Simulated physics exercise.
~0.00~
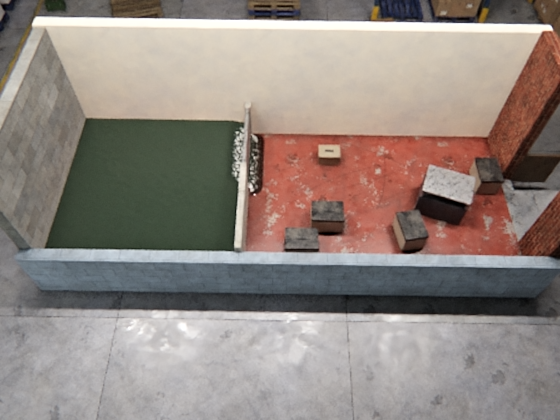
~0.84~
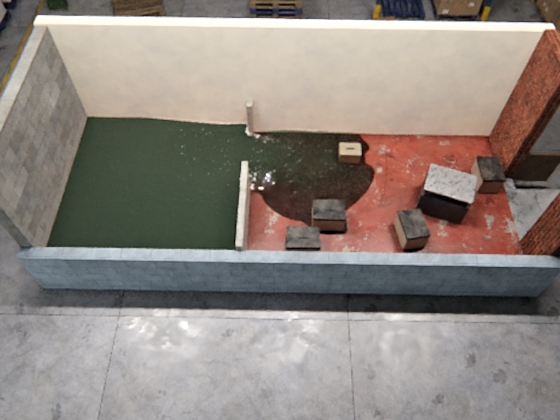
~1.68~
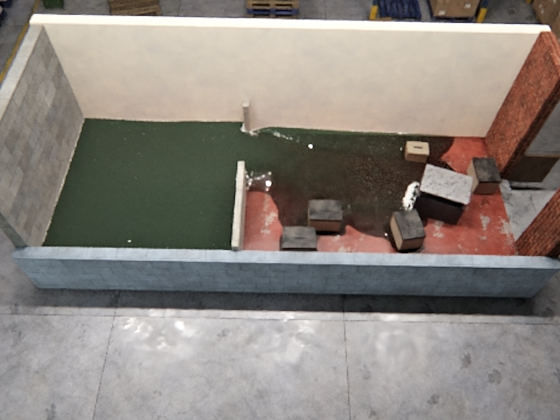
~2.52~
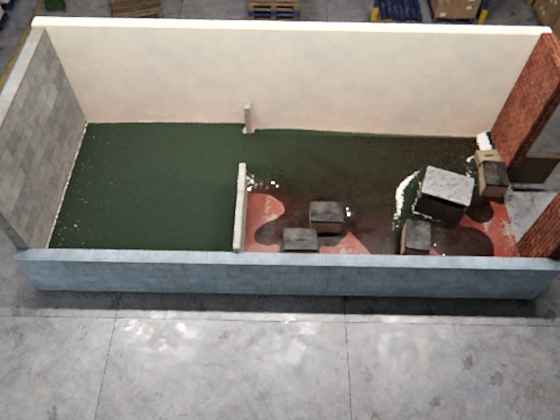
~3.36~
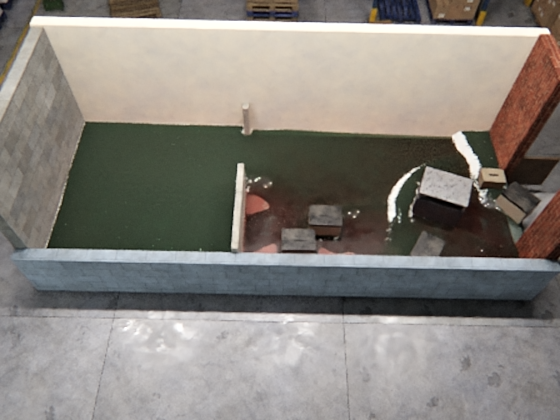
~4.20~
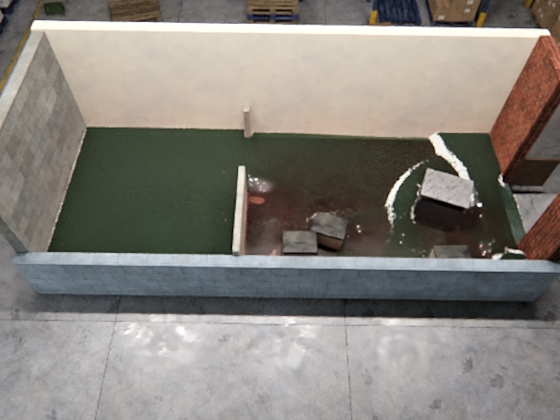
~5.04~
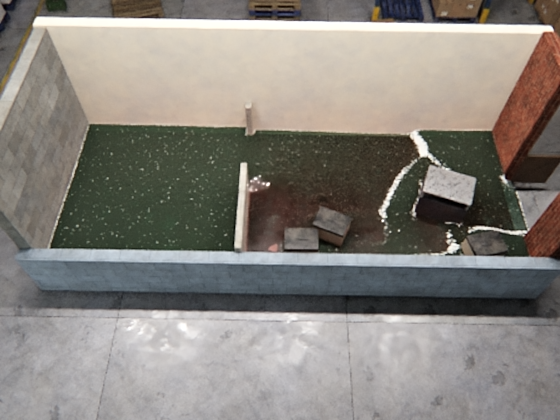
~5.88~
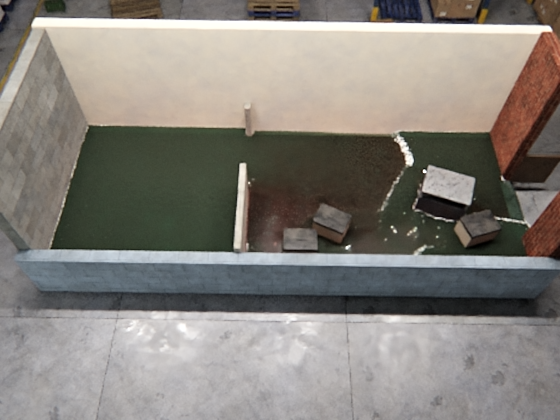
Dark green water burst through the dividing wall and spread across the red floor, pushing several boxes rightward. Two drifted out of view near the brick wall's opening, while others shifted around, leaving four boxes visible in the flooded room.
